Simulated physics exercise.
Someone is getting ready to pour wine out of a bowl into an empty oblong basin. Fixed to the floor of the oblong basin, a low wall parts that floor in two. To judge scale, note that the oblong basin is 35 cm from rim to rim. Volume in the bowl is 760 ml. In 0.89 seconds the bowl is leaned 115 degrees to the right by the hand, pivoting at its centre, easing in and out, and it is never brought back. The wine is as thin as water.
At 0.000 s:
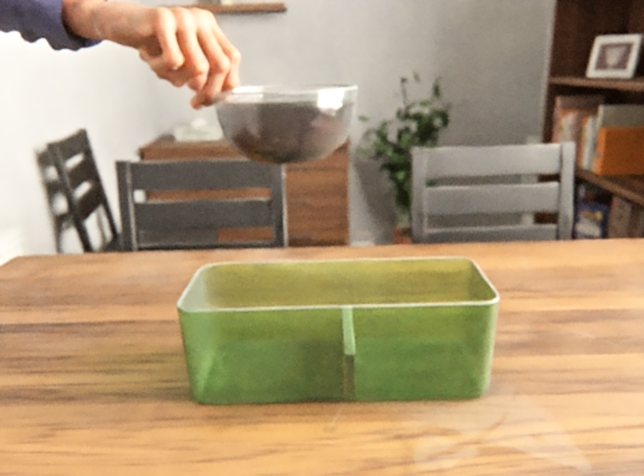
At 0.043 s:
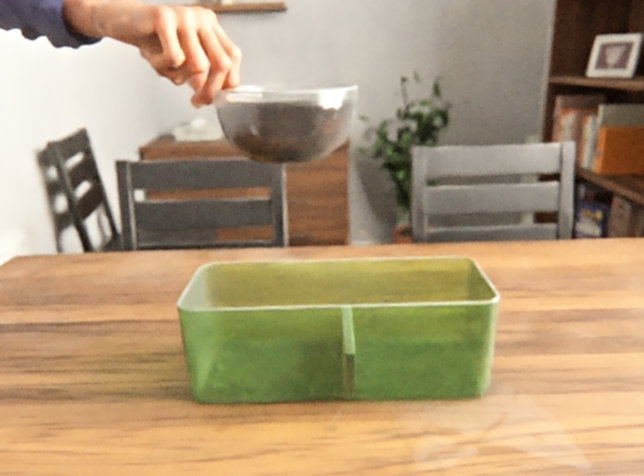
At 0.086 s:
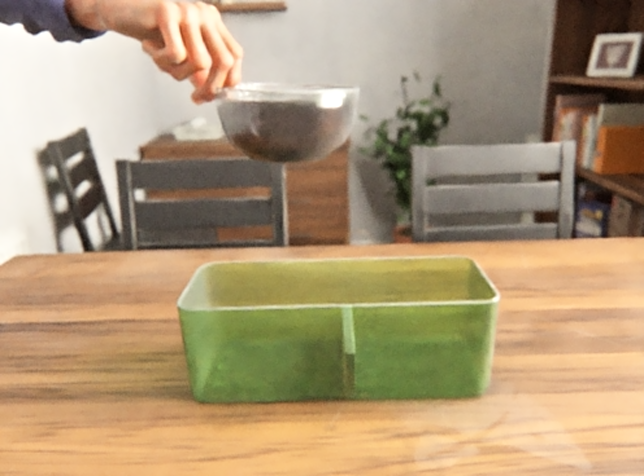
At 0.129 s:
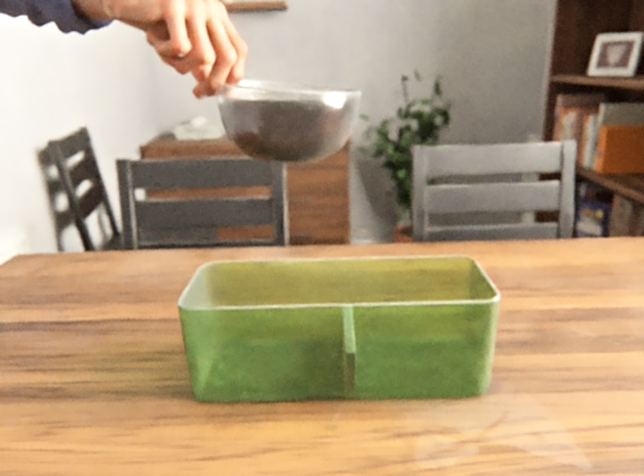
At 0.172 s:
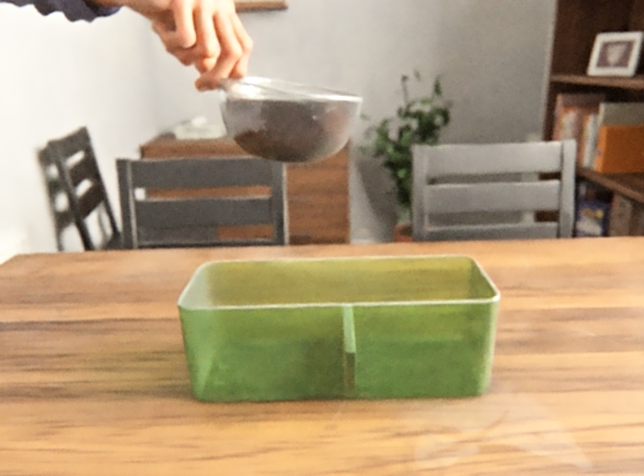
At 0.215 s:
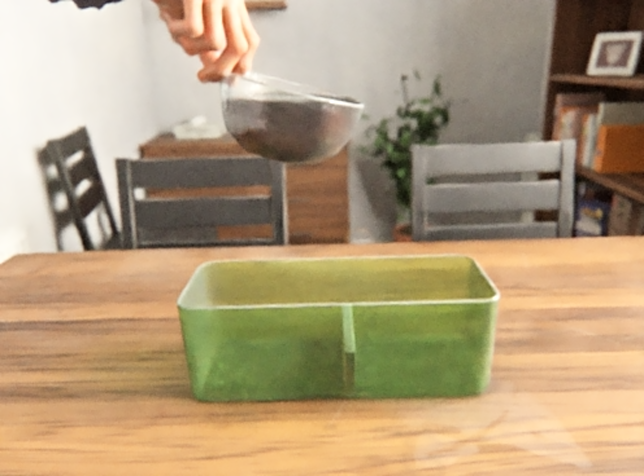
A hand held a clear bowl of dark liquid above an empty green oblong basin with a low divider on a wooden table, then slowly tilted the bowl slightly to the right.
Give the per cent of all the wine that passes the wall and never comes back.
I would say 92 percent.
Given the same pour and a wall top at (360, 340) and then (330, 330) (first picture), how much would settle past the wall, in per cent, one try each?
75 per cent first, 95 per cent second.
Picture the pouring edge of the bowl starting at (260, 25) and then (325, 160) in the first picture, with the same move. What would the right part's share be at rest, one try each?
The first try gives 55 percent and the second 75 percent.
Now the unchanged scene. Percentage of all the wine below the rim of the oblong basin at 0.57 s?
I reckon close to 18 percent of it.
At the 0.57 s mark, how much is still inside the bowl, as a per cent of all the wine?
Near 30 in a hundred.
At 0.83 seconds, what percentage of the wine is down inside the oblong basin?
86 %, more or less.
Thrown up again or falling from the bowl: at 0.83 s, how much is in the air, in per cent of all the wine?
Close to 12 in every hundred parts.
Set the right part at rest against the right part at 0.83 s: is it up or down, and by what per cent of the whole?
There is a rise of about 8.
After 0.57 s the tilt is 82° and 30 per cent is still to pour, 0 is left of the wall and 19 right of it.
After 0.83 s the tilt is 114° and 0 per cent is still to pour, 2 is left of the wall and 84 right of it.
After 1.10 s the tilt is 115° and 0 per cent is still to pour, 6 is left of the wall and 92 right of it.
After 1.39 s the tilt is 115° and 0 per cent is still to pour, 6 is left of the wall and 92 right of it.
In the end 6 per cent lies left of the wall, 92 right of it and 2 outside.
